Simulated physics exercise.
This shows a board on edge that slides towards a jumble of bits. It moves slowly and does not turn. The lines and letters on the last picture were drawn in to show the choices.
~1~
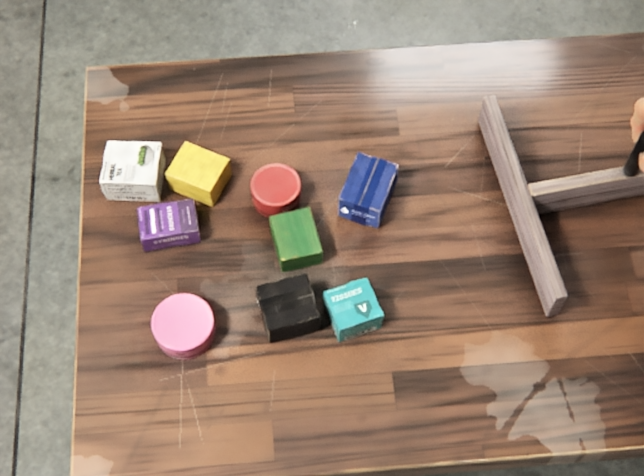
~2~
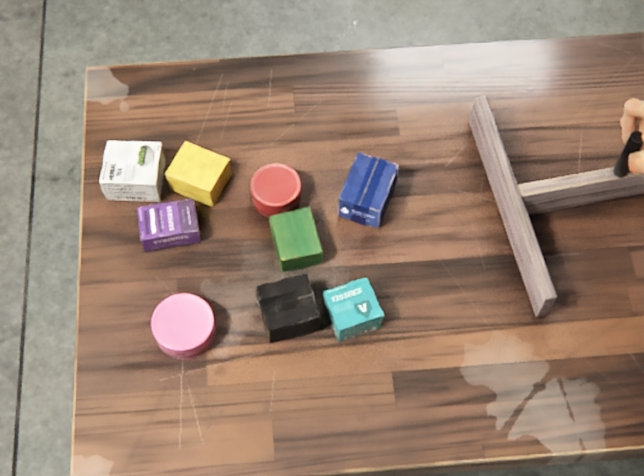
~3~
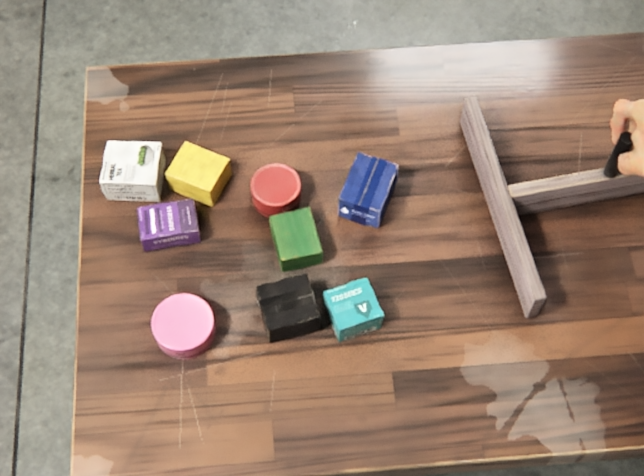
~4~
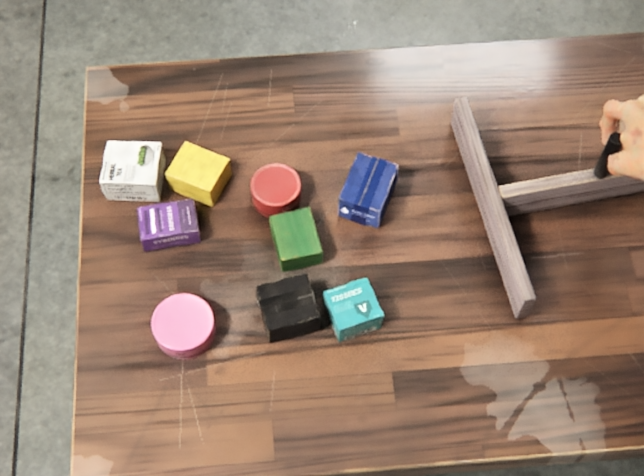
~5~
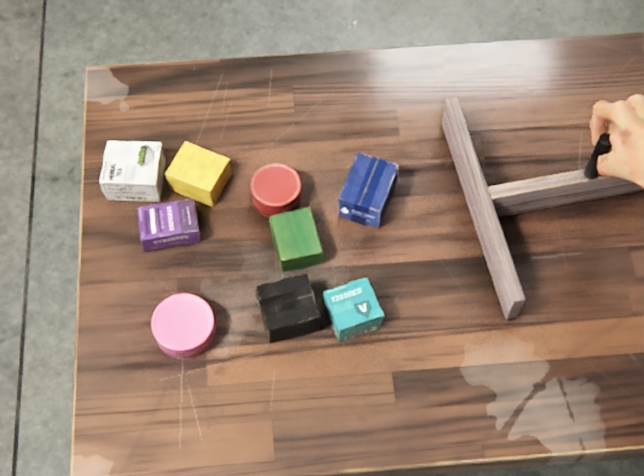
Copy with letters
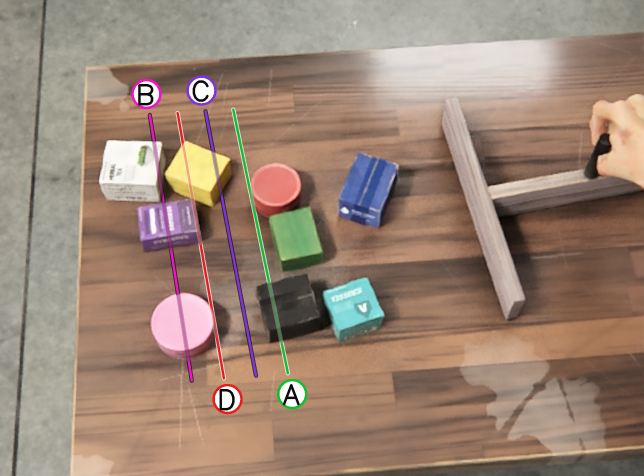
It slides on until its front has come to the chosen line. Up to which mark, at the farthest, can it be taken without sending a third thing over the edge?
As far as mark B.
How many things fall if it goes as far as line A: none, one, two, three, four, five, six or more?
In all, none.
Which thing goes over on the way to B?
It is the pink tub.
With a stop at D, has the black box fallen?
No.
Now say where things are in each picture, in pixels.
In the first picture, board (524, 191); turquoise box (353, 309); blue box (368, 190).
In the second picture, board (514, 191); red jar (276, 192).
In the third picture, board (503, 192); white packet (133, 172).
In the fourth picture, board (494, 193); black box (288, 309).
In the fifth picture, board (484, 193); yellow block (200, 174); turquoise box (353, 309); blue box (368, 190).
On the marked copy, A at (259, 232); B at (169, 238); C at (229, 234); D at (199, 236).
Following B. Soon after the start, board (372, 201); blue box (337, 201); white packet (133, 172).
Later, board (257, 209); white packet (113, 165); purple box (136, 243).
In the end, board (169, 215); pink tub over the edge; white packet (84, 167); one fallen.
As for the rest, A is within the limit but short; C is within the limit but short; D is within the limit but short.
